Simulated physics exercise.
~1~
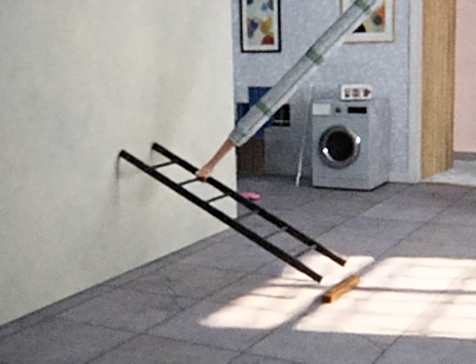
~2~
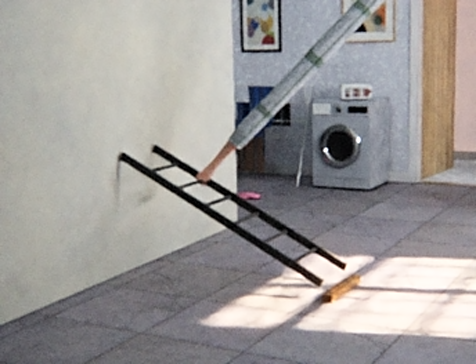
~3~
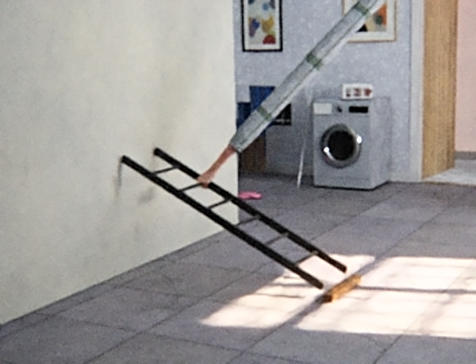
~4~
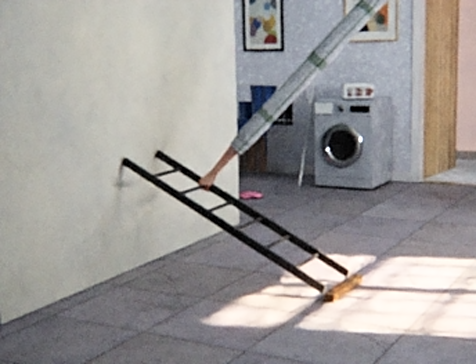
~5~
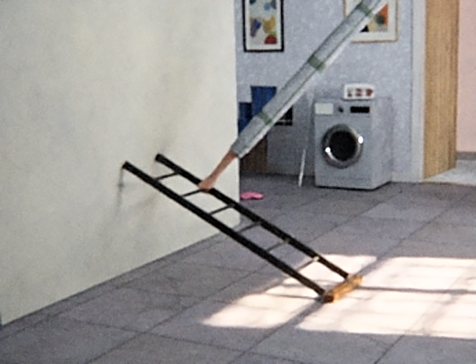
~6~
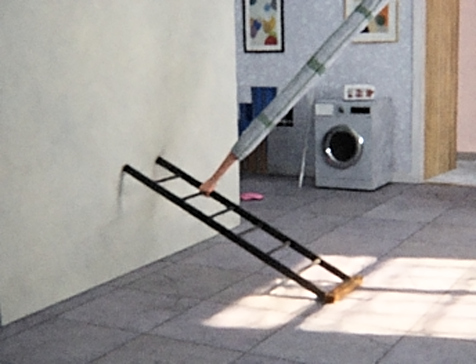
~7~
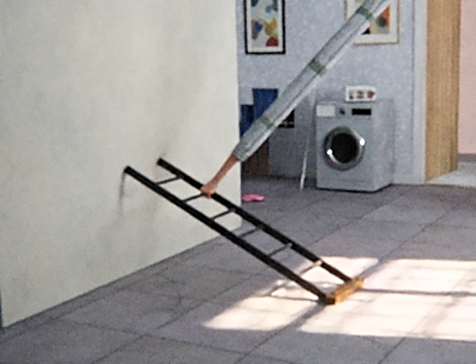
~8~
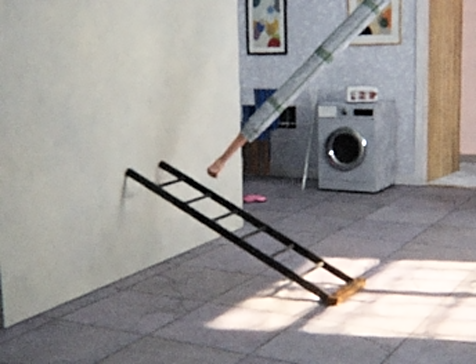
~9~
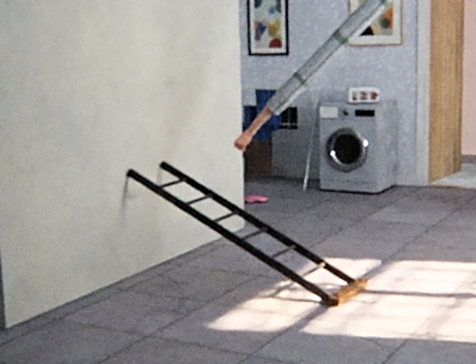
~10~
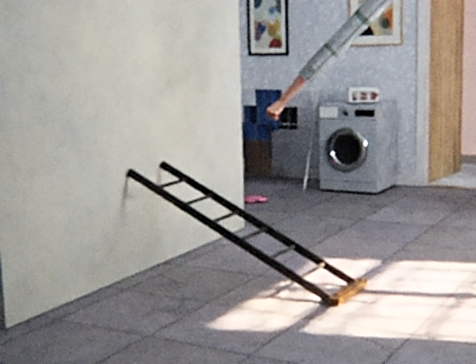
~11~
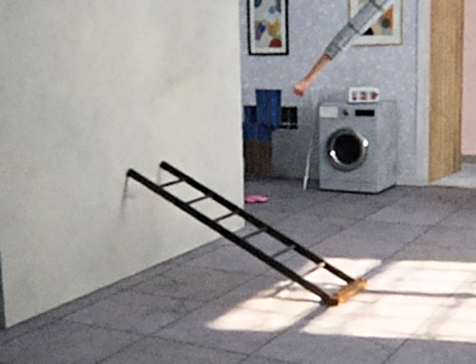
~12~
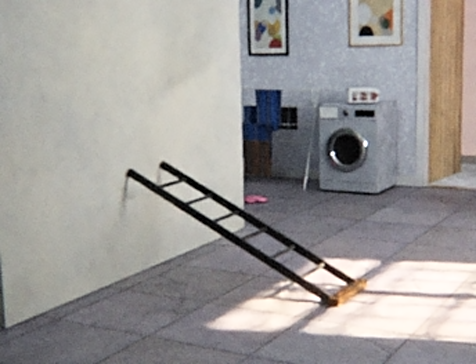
The video shows a hand holding a black, ladder-like gate that leans against a pale wall, its foot by a wooden batten on the tiled floor. The hand shifts it slightly, lets go and withdraws out of view, and the gate stays leaning in place.
